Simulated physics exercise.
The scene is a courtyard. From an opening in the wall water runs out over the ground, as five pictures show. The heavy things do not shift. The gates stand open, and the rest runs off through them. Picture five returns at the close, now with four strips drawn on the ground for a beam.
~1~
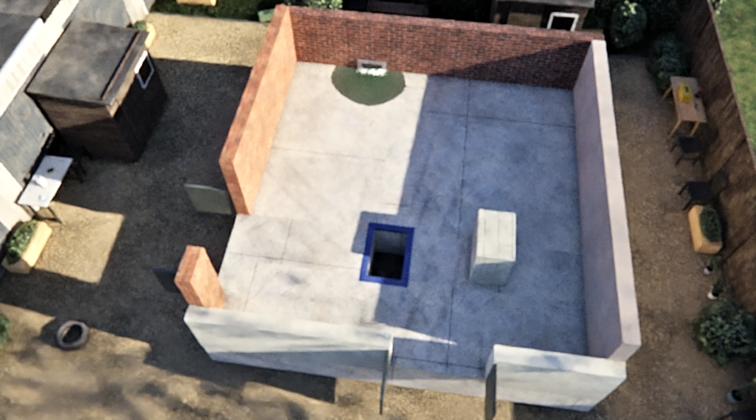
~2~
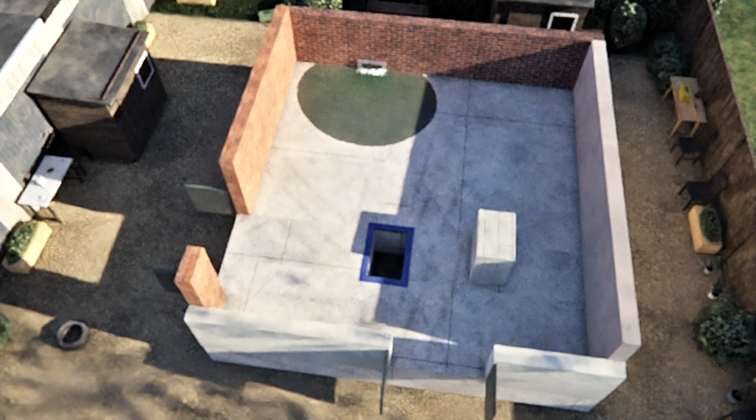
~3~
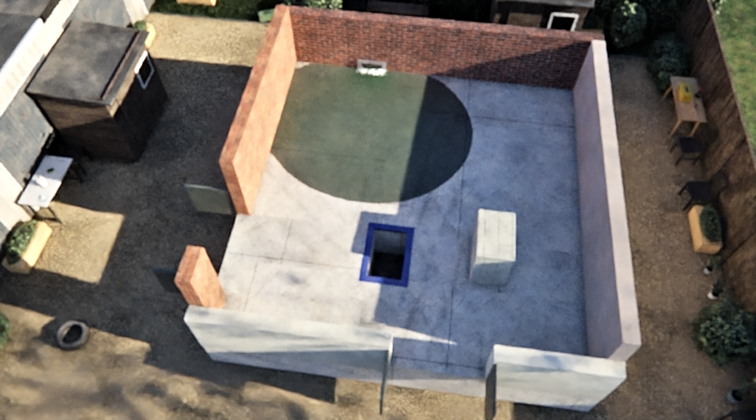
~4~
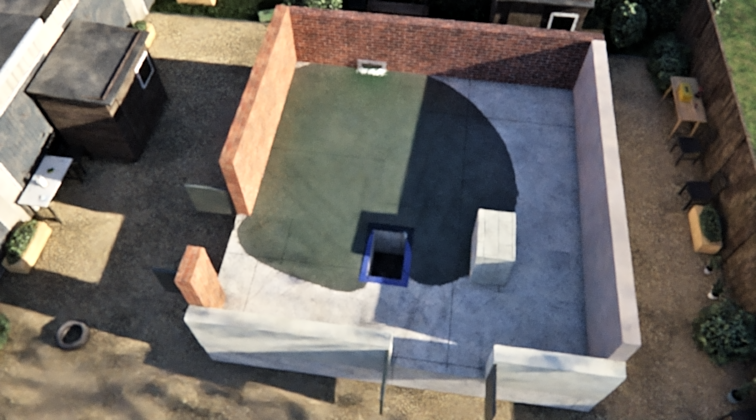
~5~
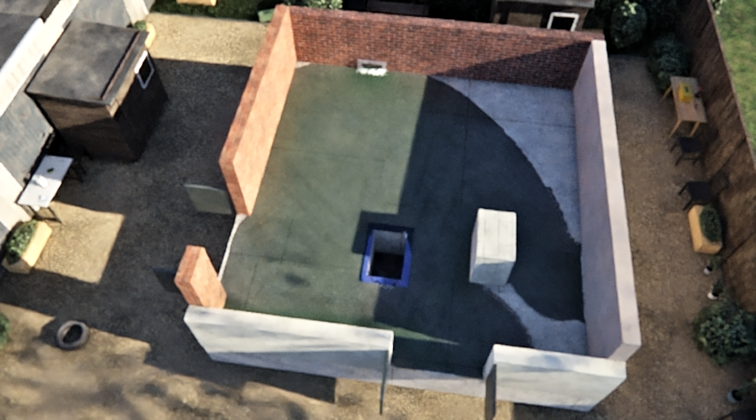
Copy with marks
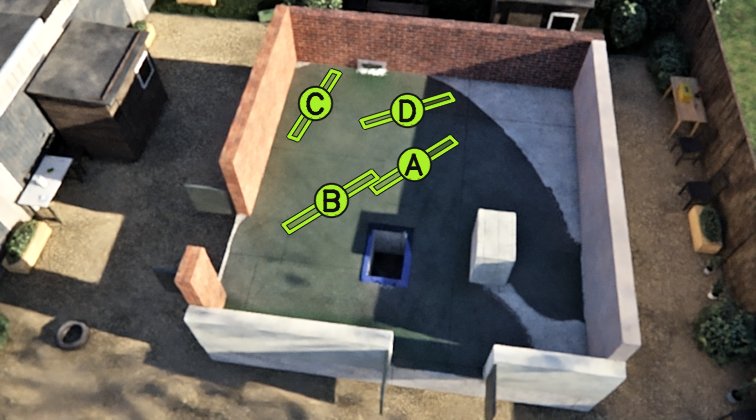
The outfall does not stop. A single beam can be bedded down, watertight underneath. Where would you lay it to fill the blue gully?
The answer is spot C.
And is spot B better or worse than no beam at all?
Worse.
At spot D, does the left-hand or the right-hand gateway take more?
The right one.
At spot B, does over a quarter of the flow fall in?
No.
On the marked copy, A from (373, 189) to (453, 140); B from (286, 228) to (374, 174); C from (293, 138) to (335, 72); D from (363, 123) to (451, 96).
Choosing A, about 10 % of the stream runs into the blue gully, about 89 % out by the gates.
Choosing B, about 10 % of the stream runs into the blue gully, about 89 % out by the gates.
Choosing C, about 25 % of the stream runs into the blue gully, about 74 % out by the gates.
Choosing D, about 12 % of the stream runs into the blue gully, about 88 % out by the gates.
